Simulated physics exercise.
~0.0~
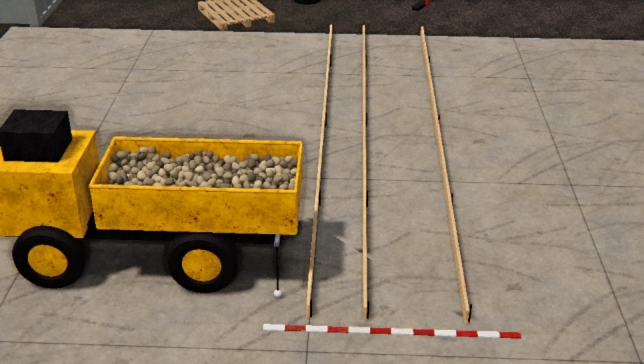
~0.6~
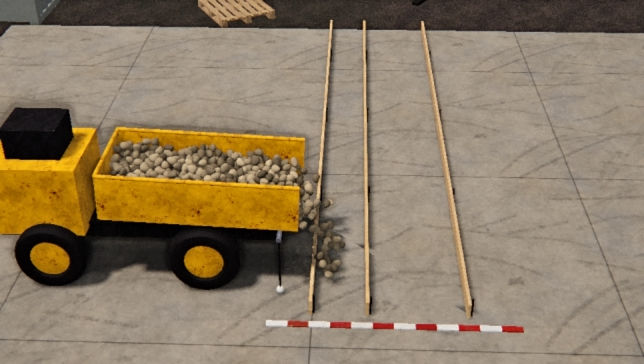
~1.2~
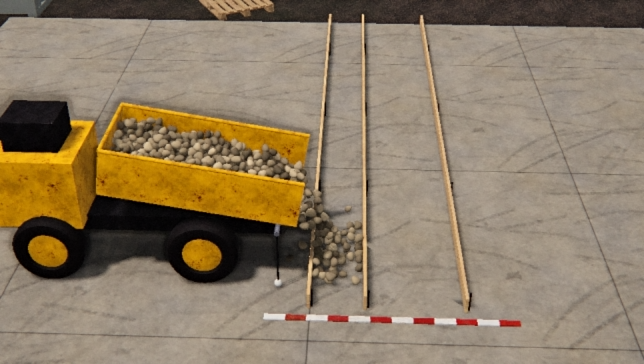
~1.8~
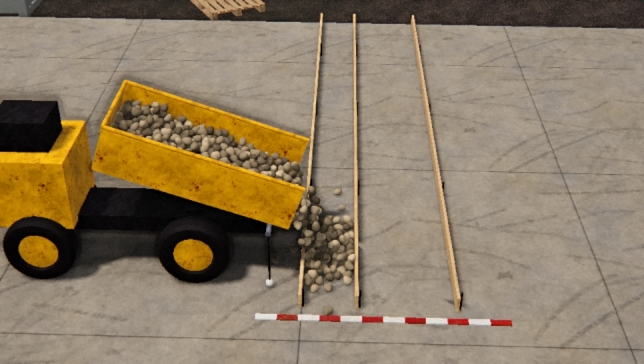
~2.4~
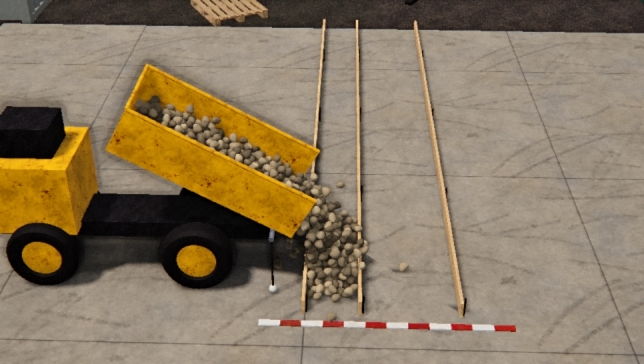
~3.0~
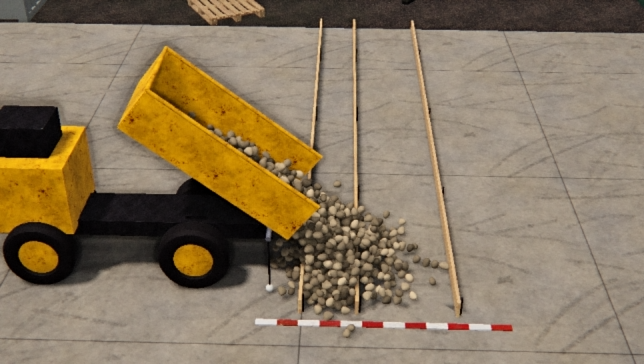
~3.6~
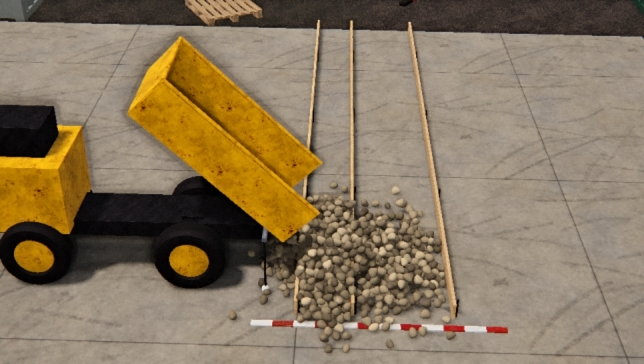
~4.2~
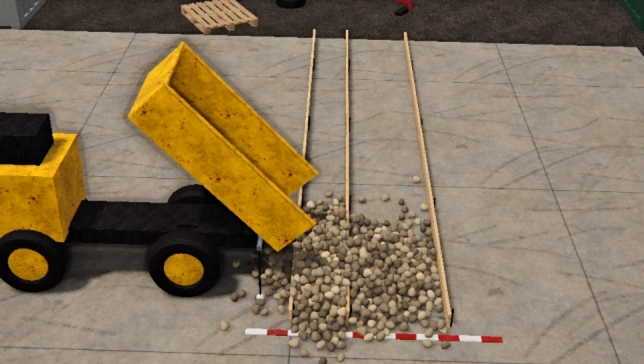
On a concrete yard, a yellow truck tips its bed and empties rounded stones across wooden boards.
